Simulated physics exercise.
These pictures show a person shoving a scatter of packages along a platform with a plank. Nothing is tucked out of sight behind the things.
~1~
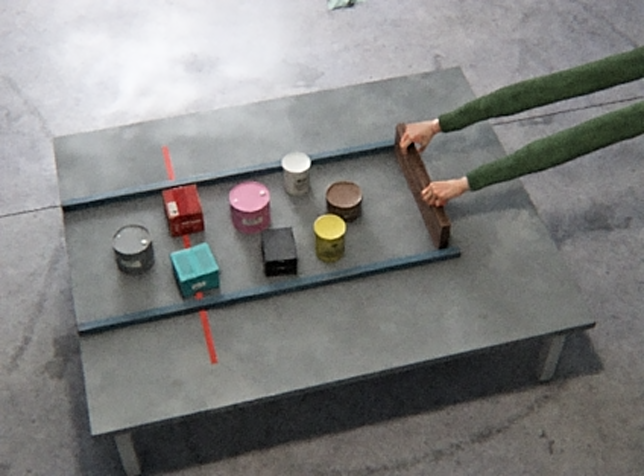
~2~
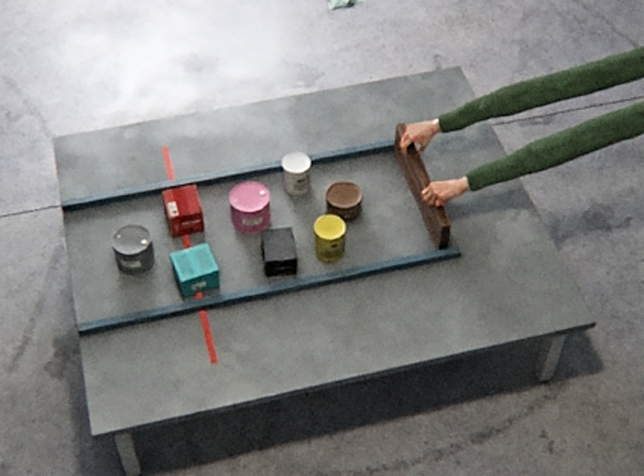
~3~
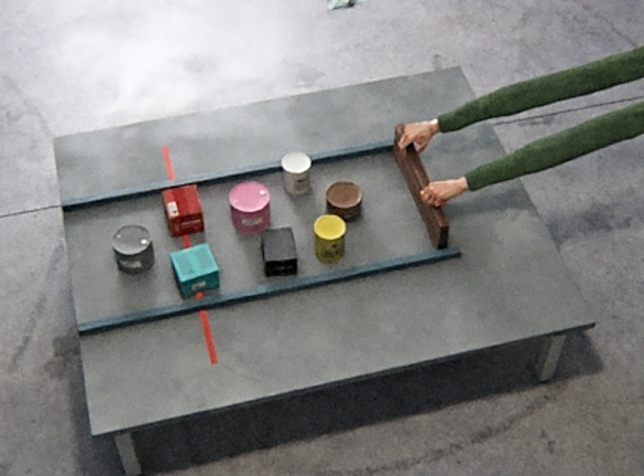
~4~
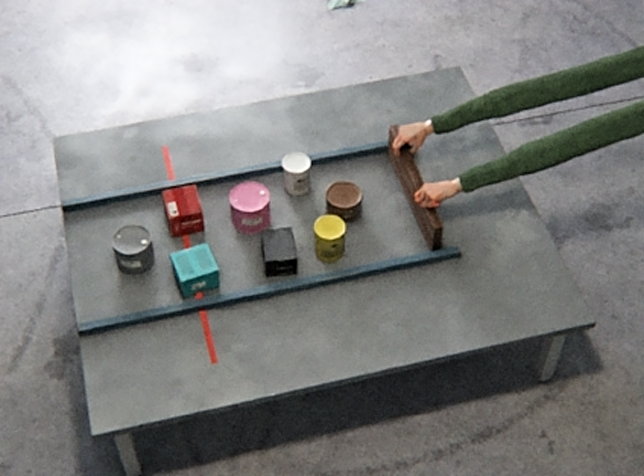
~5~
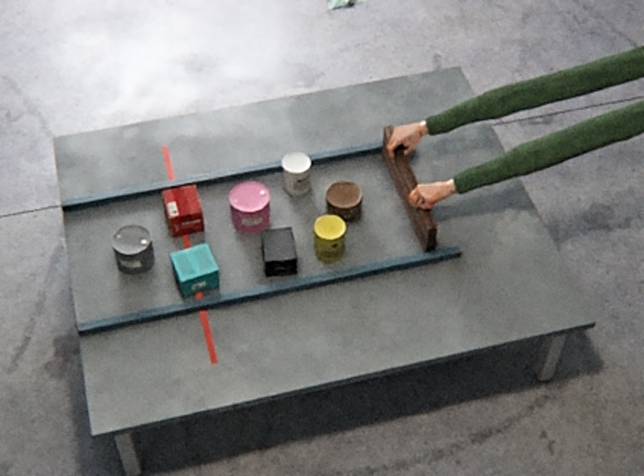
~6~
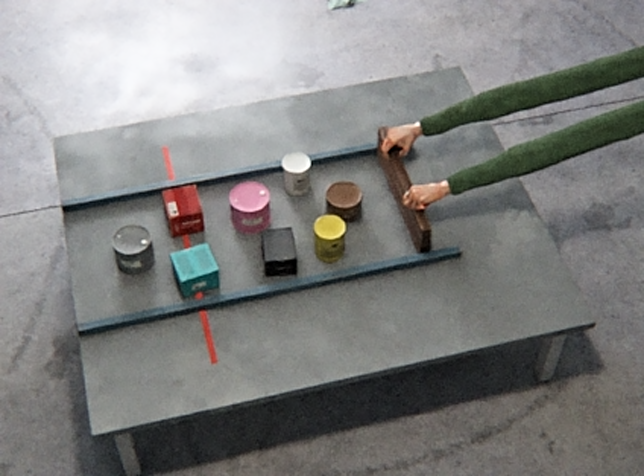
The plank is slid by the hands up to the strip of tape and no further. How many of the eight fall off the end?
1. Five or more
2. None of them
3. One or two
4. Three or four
Option 2: None of them.
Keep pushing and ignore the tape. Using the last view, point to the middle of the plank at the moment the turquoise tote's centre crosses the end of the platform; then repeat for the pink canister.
When the turquoise tote crosses, the middle is near (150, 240); when the pink canister crosses, near (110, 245).
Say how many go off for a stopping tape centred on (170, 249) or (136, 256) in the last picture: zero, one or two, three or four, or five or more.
One after the other, that's none for the first and one to two for the second.
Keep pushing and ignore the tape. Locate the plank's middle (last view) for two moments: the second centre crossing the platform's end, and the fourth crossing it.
At (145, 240) for the second, at (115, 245) for the fourth.
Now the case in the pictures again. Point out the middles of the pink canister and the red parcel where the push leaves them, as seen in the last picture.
Roughly (138, 218) for the first and roughly (103, 213) for the second.
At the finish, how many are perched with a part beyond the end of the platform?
Overhanging ones - 0.
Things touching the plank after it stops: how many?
My count gives 3.
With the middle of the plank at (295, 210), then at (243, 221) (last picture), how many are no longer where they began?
The first number is 5, the next one 7.
A little later, none off yet; grey canister at rest near (134, 250); turquoise tote at rest near (195, 271); red parcel at rest near (184, 211).
When it is over, the number that fall off is zero.
